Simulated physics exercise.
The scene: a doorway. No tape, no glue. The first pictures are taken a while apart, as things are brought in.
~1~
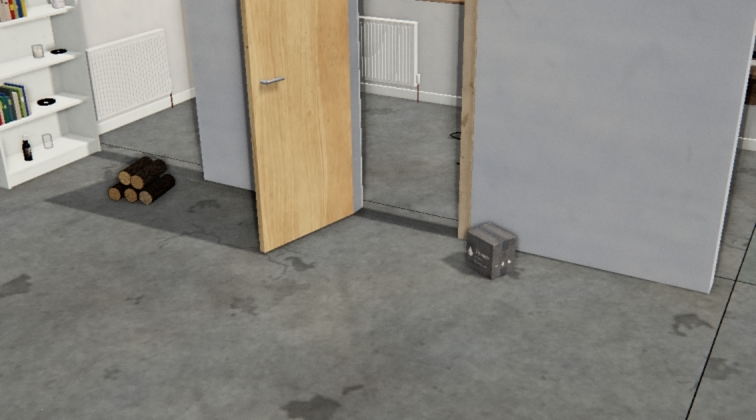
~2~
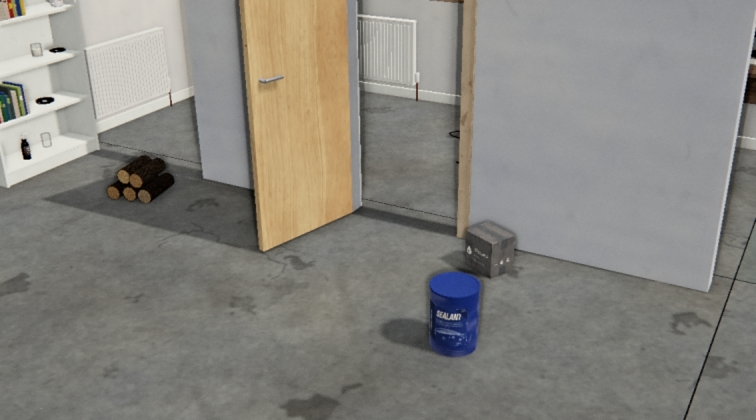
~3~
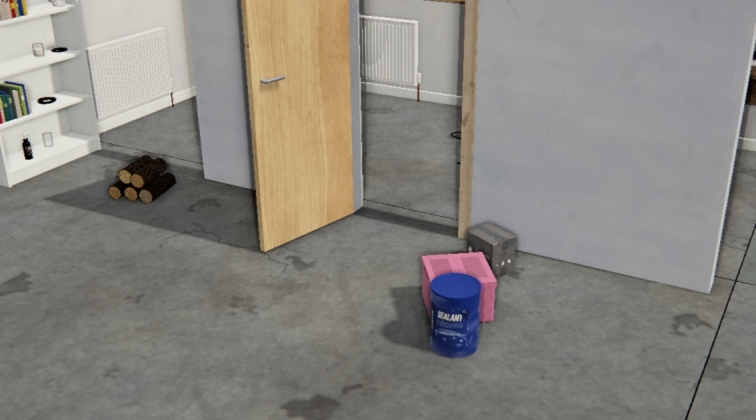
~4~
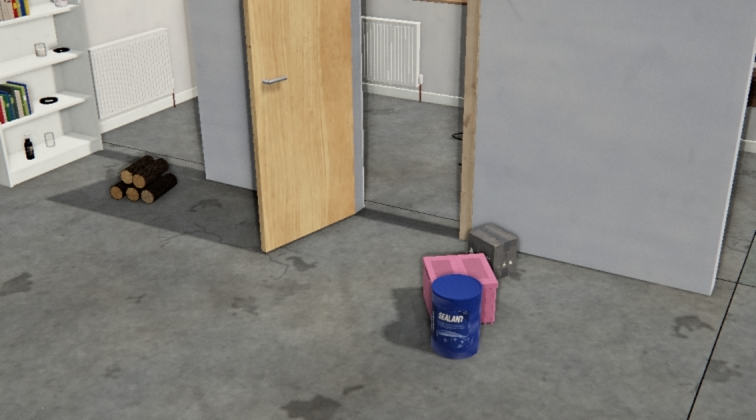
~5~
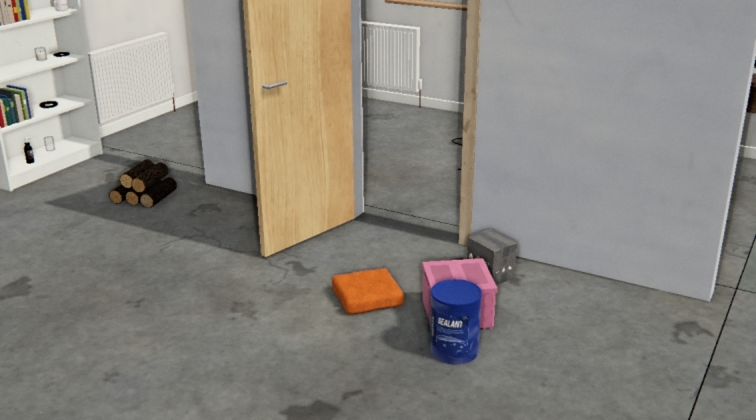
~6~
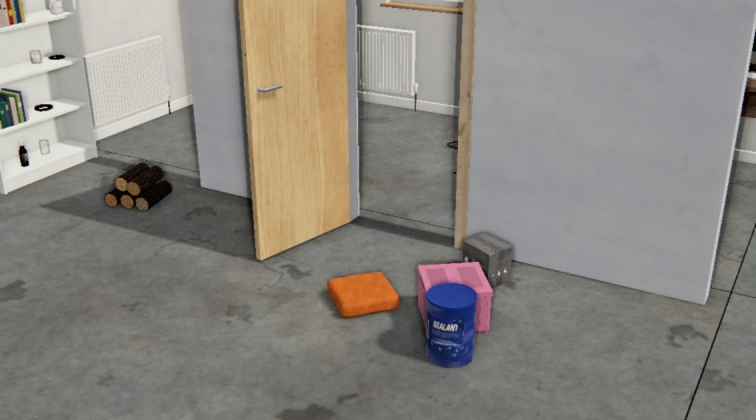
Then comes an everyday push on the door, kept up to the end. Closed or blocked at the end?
It shuts.
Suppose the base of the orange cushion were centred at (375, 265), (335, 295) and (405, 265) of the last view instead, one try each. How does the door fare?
In the first case it is blocked; in the second case it shuts; in the third case it is blocked.
Then, 1.00 s later than the last frame, door at 69°.
Then, 1.60 s later than the last frame, door at 36°.
When it is over, door at 0°; all 4 as before. End places, in pixels of the last picture, orange cushion near (363, 294).
